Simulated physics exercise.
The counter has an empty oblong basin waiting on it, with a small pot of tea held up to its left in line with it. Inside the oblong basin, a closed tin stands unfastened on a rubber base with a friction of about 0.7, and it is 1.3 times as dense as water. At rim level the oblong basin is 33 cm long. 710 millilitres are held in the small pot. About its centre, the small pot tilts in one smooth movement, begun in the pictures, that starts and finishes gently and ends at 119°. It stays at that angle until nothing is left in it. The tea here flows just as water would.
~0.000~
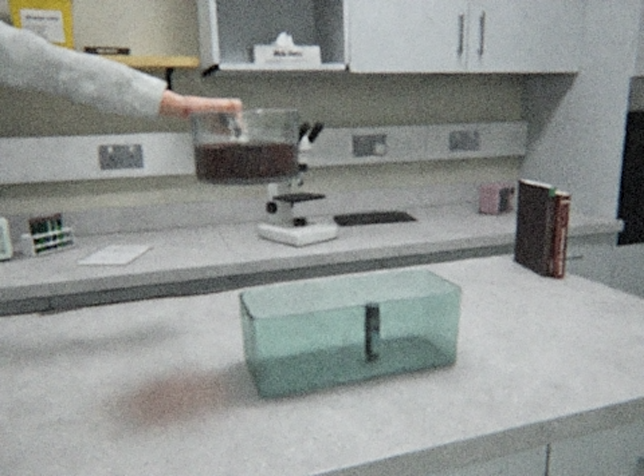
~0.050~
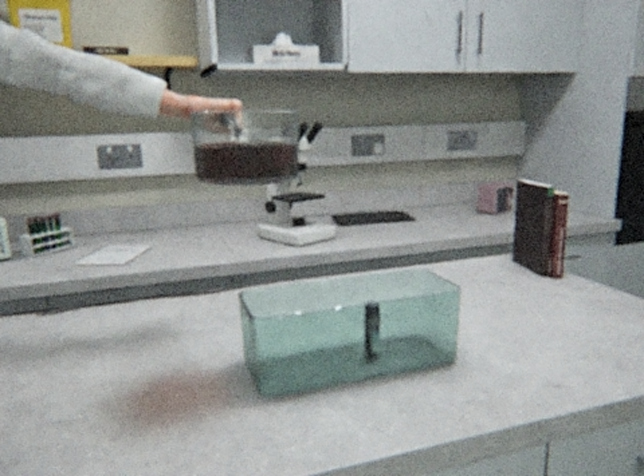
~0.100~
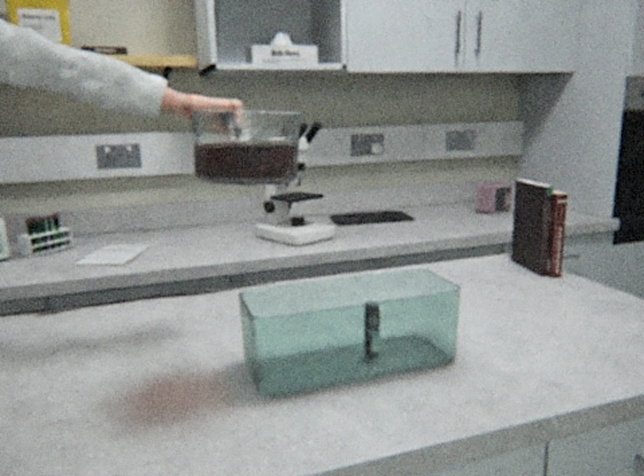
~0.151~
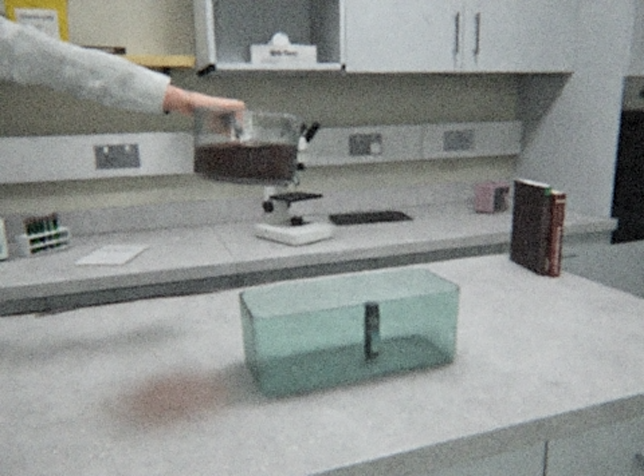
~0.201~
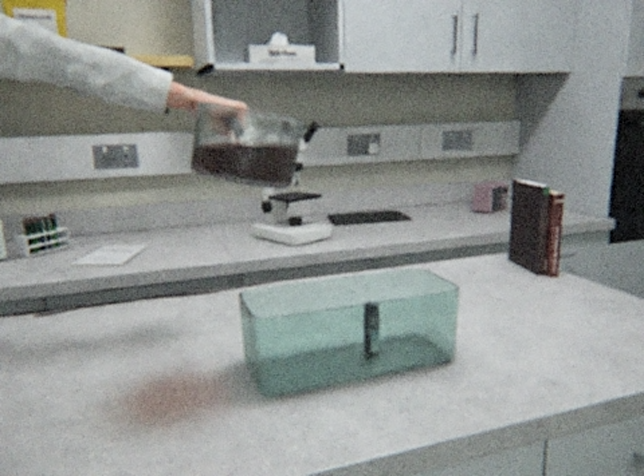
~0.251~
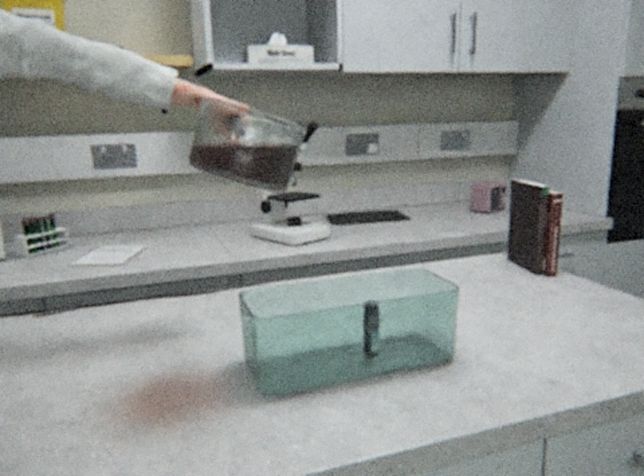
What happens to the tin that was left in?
It is knocked down.
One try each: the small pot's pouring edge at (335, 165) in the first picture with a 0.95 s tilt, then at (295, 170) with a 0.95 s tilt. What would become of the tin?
First it tips over; then it stays on its base.
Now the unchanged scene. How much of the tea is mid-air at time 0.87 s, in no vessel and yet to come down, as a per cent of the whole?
Estimate: Around 22 per cent.
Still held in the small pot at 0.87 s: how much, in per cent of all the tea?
Around 8 in a hundred.
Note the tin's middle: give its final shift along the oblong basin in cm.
Roughly 7.0 cm.
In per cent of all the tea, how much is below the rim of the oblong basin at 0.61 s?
I'd estimate some 1 percent of the liquid.
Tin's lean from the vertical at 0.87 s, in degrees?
Measured tilt, approx.: 5 degrees.
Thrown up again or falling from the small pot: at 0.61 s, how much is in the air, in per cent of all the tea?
About 40 per cent.
By 0.61 s the tilt is 85° and 60 per cent is still to pour; the tin stands where it began.
By 0.87 s the tilt is 117° and 8 per cent is still to pour; the tin leans 5°.
By 1.15 s the tilt is 119° and 0 per cent is still to pour; the tin leans 50°.
By 1.45 s the tilt is 119° and 0 per cent is still to pour; the tin lies on its side.
At rest the tin lies on its side.
